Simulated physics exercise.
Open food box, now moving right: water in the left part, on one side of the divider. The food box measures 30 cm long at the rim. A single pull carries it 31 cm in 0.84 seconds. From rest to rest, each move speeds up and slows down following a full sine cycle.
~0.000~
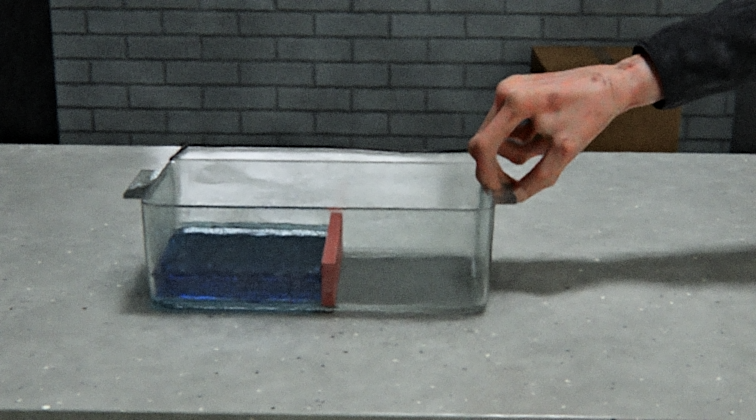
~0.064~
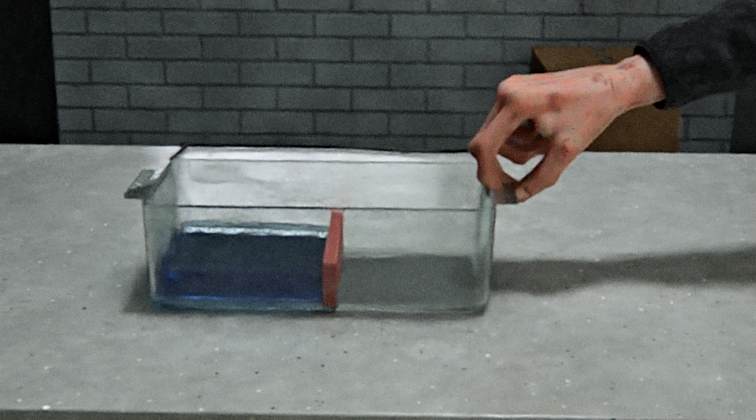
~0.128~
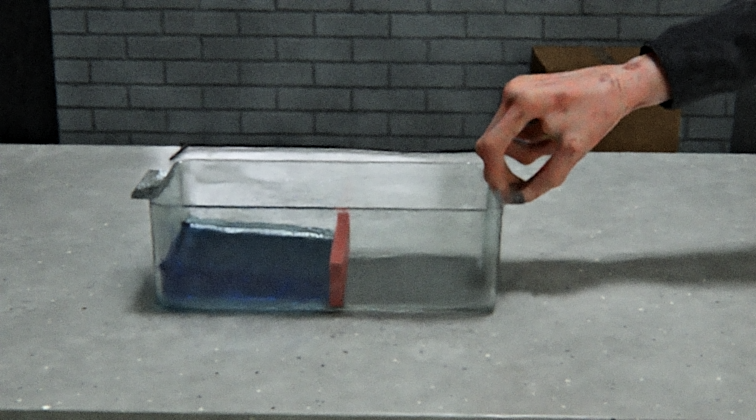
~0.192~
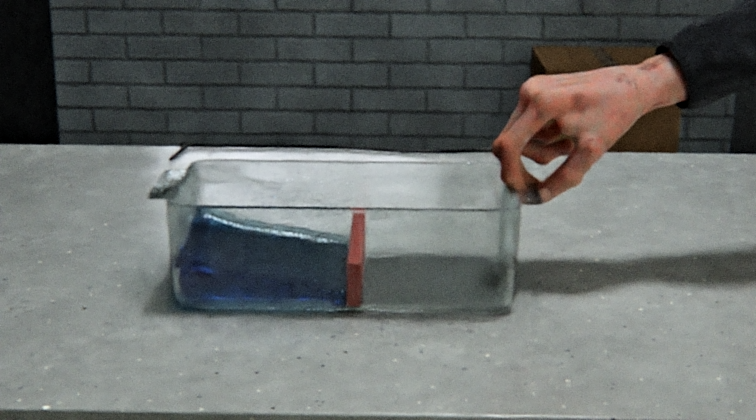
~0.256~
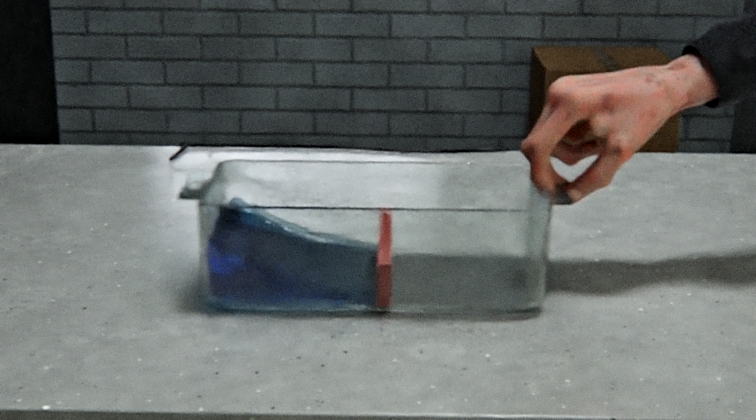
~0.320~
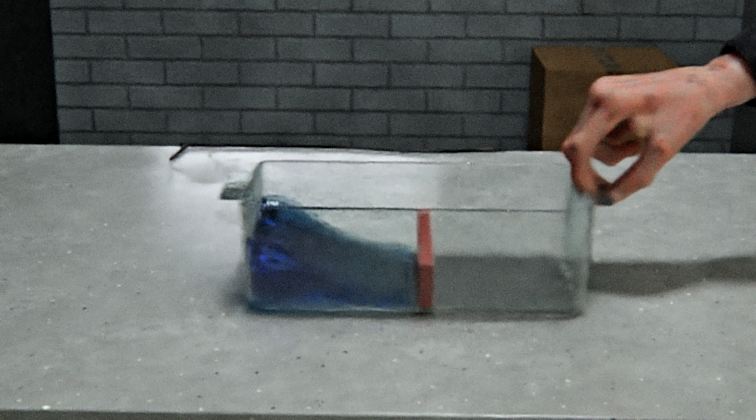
A hand pulls a clear container right, and the blue water inside piles up leftward.
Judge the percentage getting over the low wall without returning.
About 32 out of 100.
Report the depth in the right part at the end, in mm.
Roughly 10 millimetres.
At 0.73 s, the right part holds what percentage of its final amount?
80 in a hundred, roughly.
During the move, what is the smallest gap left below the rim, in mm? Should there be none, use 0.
About 10 mm.
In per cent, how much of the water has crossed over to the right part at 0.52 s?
About 0 per cent.
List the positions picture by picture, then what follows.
In the first frame, 0.0 cm from the start; food box, level (165, 245) left, (327, 248) right, rim (488, 188); the top of the divider is at (328, 264).
In the second frame, 0.1 cm from the start; food box, level (165, 244) left, (328, 250) right.
In the third frame, 0.7 cm from the start; food box, level (171, 238) left, (335, 254) right.
In the fourth frame, 2.2 cm from the start; food box, level (187, 229) left, (345, 257) right.
In the fifth frame, 4.8 cm from the start; food box, level (215, 220) left, (336, 257) right.
In the sixth frame, 8.5 cm from the start; food box, level (255, 217) left, (354, 255) right.
Then, 0.52 s in, it has gone 23 cm; 0 per cent is on the right side and 0 is out of the food box.
Then, 0.73 s in, it has gone 30 cm; 27 per cent is on the right side and 0 is out of the food box.
Then, 0.93 s in, it has gone 31 cm; 33 per cent is on the right side and 1 is out of the food box.
Then, 1.13 s in, it has gone 31 cm; 32 per cent is on the right side and 1 is out of the food box.
Finally, 32 per cent is on the right side and 1 is out of the food box.
